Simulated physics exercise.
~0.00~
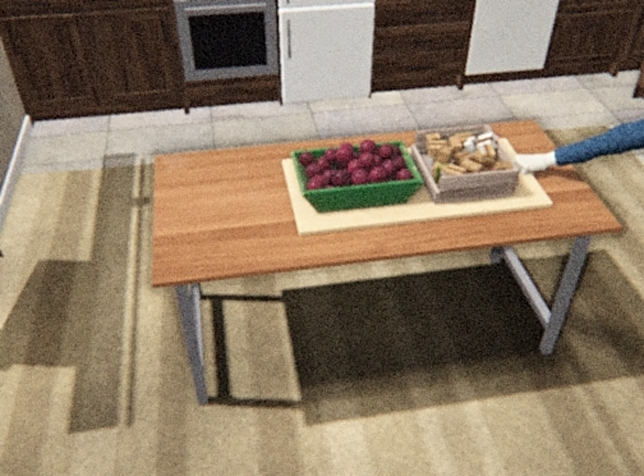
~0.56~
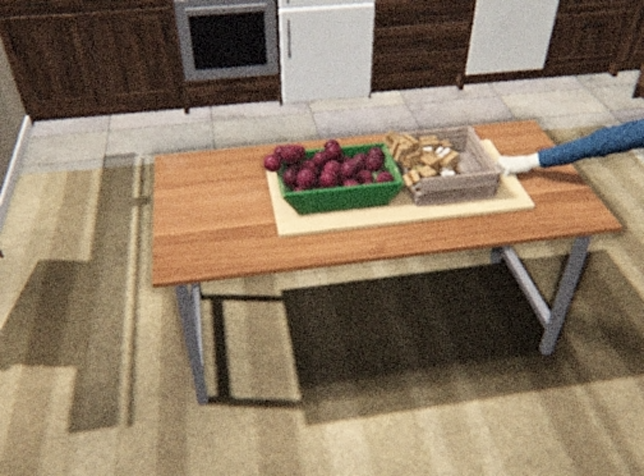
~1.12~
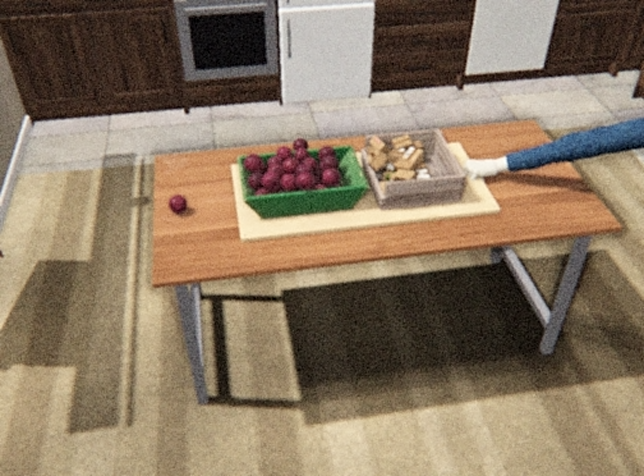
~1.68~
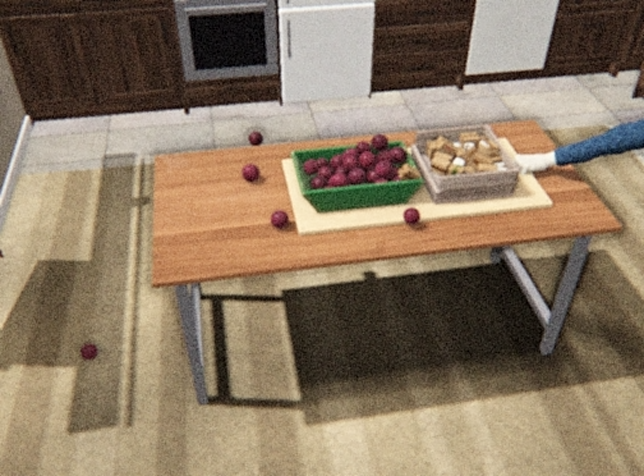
A board carrying a green tub of red onions and a wooden tub of small parcels slides left across a table, pushed by a gloved hand, then returns right, as several onions spill out, ending scattered on the table and floor while most of the load stays in the tubs.
